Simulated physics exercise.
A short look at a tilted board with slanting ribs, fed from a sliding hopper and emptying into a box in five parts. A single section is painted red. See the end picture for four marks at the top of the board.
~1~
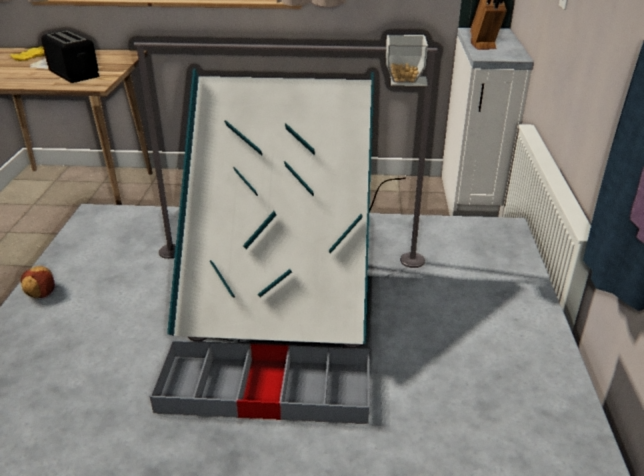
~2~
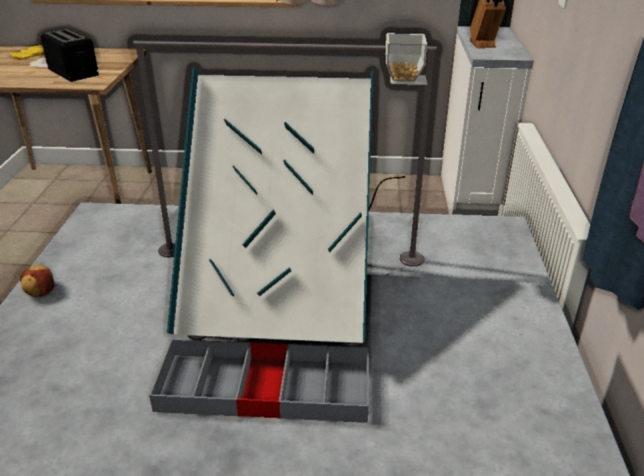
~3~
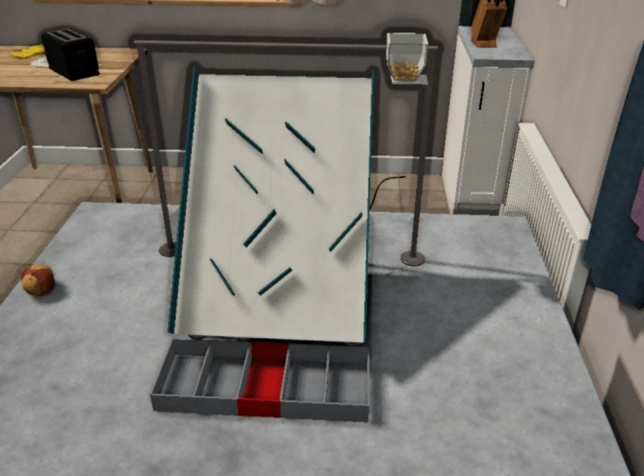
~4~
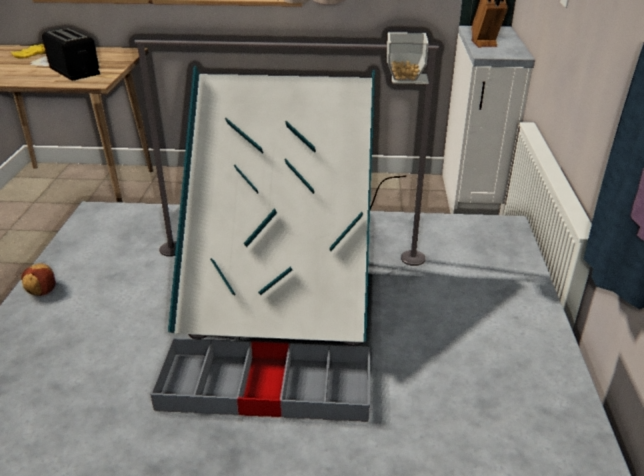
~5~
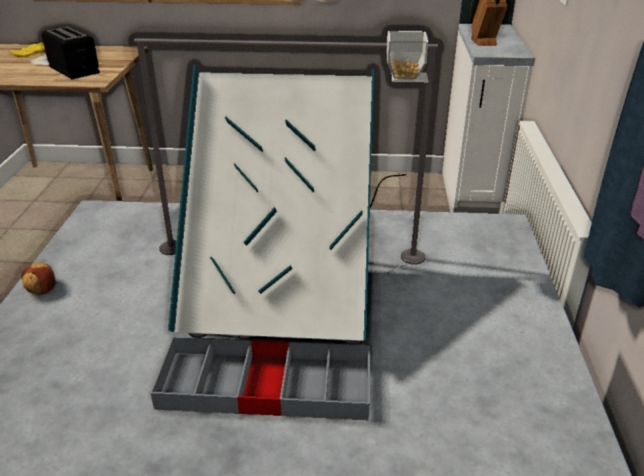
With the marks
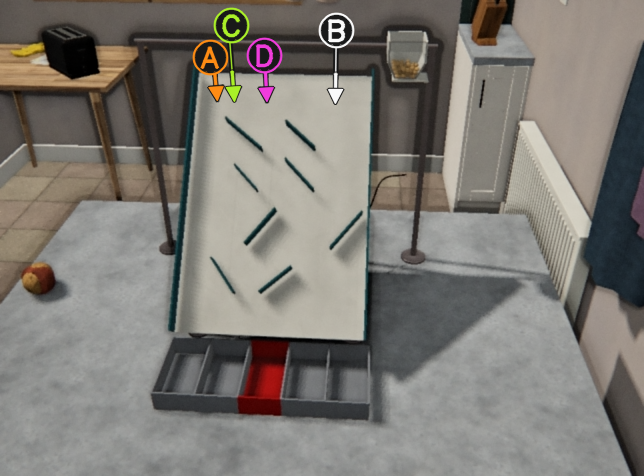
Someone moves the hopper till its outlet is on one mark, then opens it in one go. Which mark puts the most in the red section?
Go for B.
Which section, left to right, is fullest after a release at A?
The first from the left.
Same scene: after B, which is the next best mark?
D.
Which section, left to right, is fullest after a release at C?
The first.
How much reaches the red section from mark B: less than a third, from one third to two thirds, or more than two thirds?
It is from one third to two thirds.
On the marked copy, mark A meets the board at (216, 95); mark B meets the board at (335, 98); mark C meets the board at (234, 96); mark D meets the board at (266, 96).
If A is chosen, a small part in the red section, most in other sections, a stray few outside the box.
If B is chosen, about half in the red section, about a third in other sections, a stray few held on the board, a stray few outside the box.
If C is chosen, a small part in the red section, most in other sections, a stray few outside the box.
If D is chosen, about a third in the red section, about two thirds in other sections, a stray few outside the box.
